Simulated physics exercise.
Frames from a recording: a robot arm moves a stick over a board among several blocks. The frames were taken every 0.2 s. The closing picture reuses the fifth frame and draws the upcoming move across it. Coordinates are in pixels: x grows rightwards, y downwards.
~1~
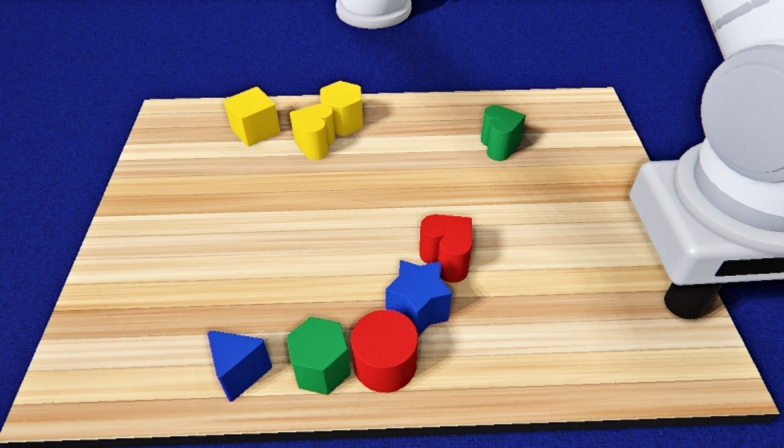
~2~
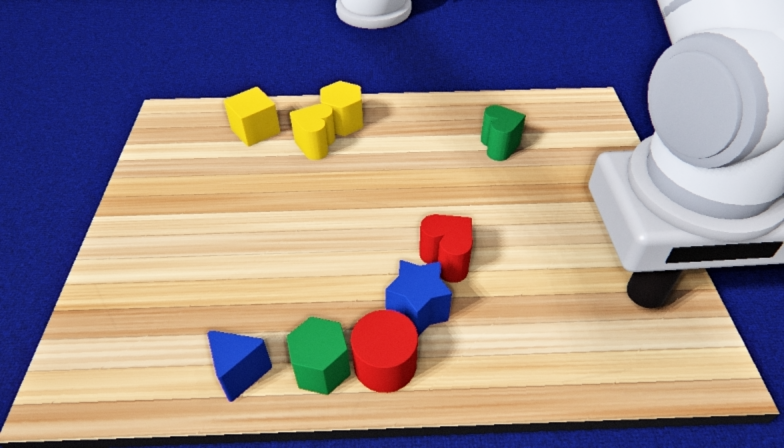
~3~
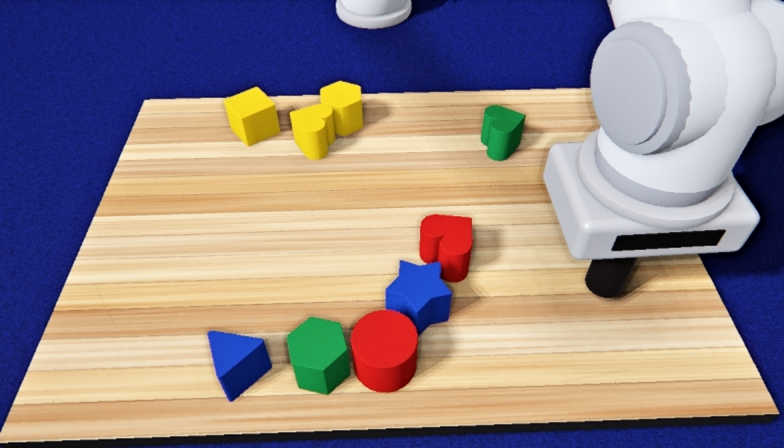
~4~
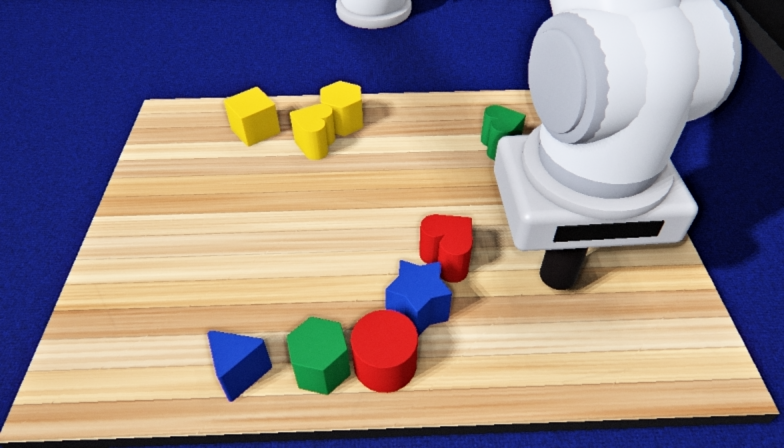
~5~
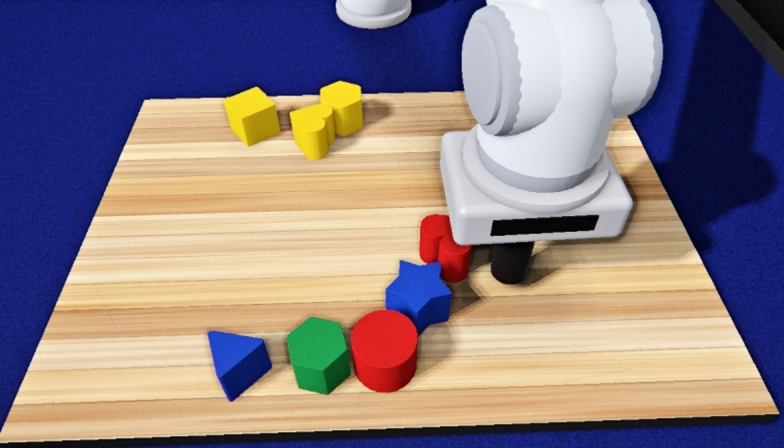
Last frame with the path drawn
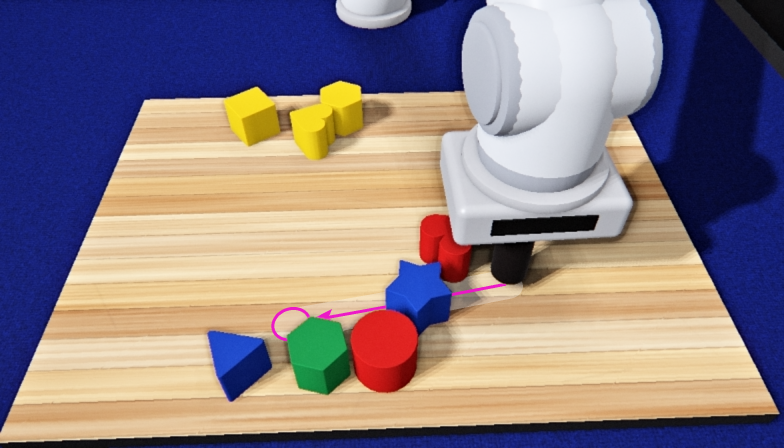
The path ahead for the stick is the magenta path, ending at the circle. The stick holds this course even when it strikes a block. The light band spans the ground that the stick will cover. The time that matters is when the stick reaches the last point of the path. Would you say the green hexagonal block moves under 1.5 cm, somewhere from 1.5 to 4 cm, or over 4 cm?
The move is medium, 1.5 to 4 cm.
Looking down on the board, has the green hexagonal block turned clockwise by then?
Yes, it checks out.
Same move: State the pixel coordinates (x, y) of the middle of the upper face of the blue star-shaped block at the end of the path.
Just about (321, 327).
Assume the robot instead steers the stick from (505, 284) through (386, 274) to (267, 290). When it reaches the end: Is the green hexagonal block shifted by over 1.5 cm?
Going by the path, no.
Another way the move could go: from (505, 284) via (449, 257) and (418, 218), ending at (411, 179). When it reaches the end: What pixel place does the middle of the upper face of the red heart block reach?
Its top middle is near (383, 198).
Drawn move, from (505, 284) directly to (291, 324).
What follows on the original path. One third of the way, stick (437, 285); blue star-shaped block (403, 287), turned 15° anticlockwise; red heart block (438, 231), turned 35° clockwise.
Two thirds of the way, stick (363, 298); green hexagonal block (301, 351), turned 35° clockwise; red round block (367, 367); blue star-shaped block (347, 319), turned 65° anticlockwise; red heart block (438, 231), turned 35° clockwise.
At the end, stick (288, 311); green hexagonal block (285, 377), turned 35° clockwise; red round block (367, 368); blue star-shaped block (321, 327), turned 105° anticlockwise; red heart block (438, 231), turned 35° clockwise.
